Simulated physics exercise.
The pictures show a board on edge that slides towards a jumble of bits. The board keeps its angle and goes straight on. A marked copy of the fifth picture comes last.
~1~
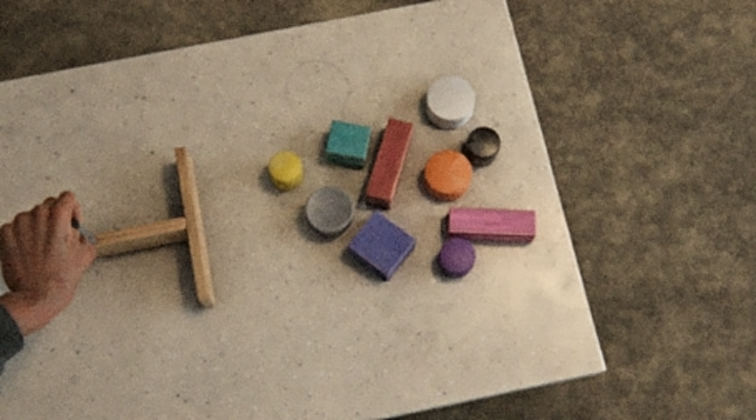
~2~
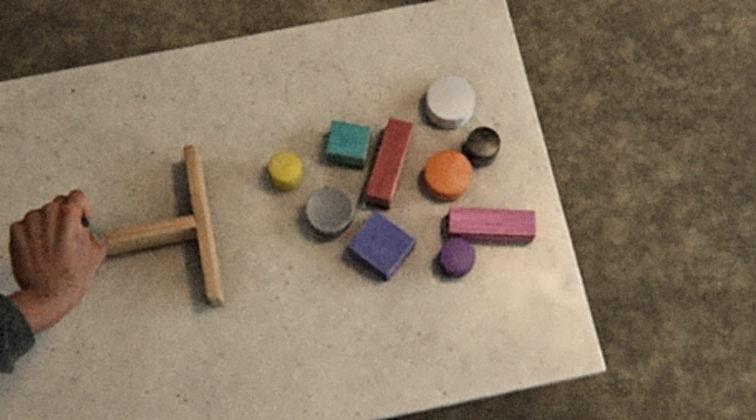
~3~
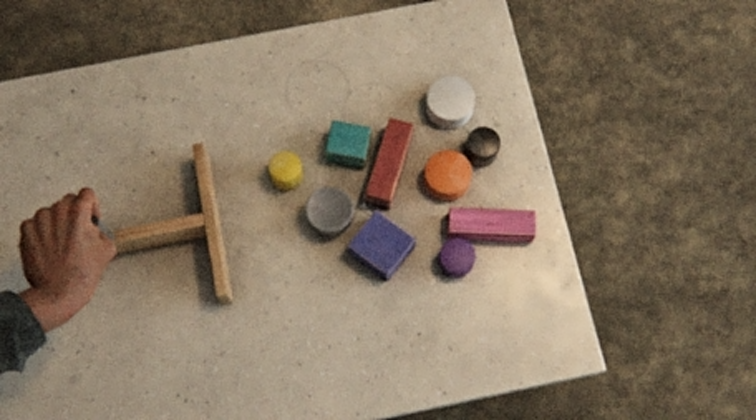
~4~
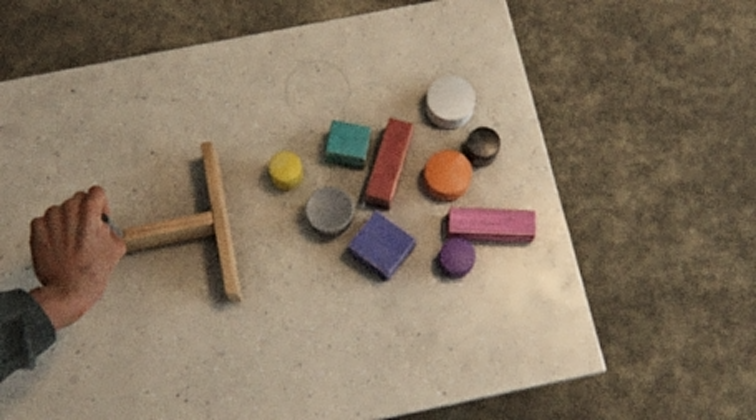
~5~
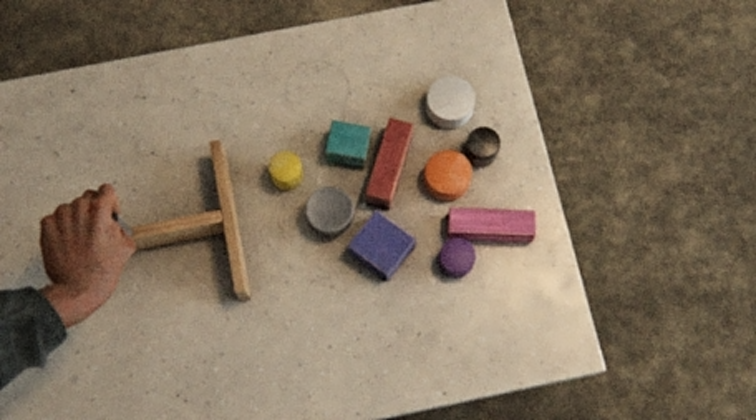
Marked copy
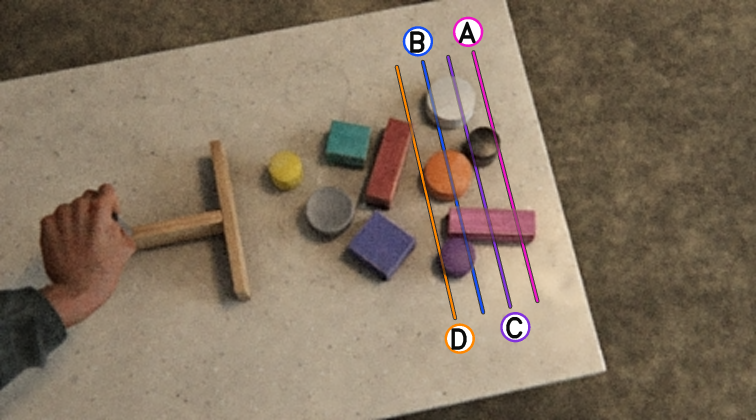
A hand sliding a wooden T-shaped board slowly rightward across a pale tabletop, with colourful blocks and round pieces lying still.
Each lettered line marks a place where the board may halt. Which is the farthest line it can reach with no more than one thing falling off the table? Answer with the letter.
The farthest such stop is B.
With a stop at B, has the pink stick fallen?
No.
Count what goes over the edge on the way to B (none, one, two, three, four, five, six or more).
By then, none.
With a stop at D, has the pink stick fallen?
No.
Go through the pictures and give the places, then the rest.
The first frame shows orange tin (448, 176); blue block (381, 246); grey tin (330, 213).
The second frame shows board (200, 220); white tin (450, 103).
The third frame shows board (210, 218); yellow tin (287, 171).
The fourth frame shows board (218, 216); red bar (390, 163).
The fifth frame shows board (227, 214); pink stick (491, 224); orange tin (448, 176); blue block (381, 246).
On the marked copy, A at (504, 172); B at (452, 182); C at (478, 177); D at (425, 188).
Taking B. A third of the way, board (308, 198); turquoise block (358, 140); yellow tin (324, 165).
Two thirds of the way, board (390, 182); black tin (502, 133); orange tin (487, 168).
When it is over, board (449, 171); orange tin (544, 157); pink stick (554, 208); none fallen.
As for the rest, A drops five; C drops three; D is within the limit but short.
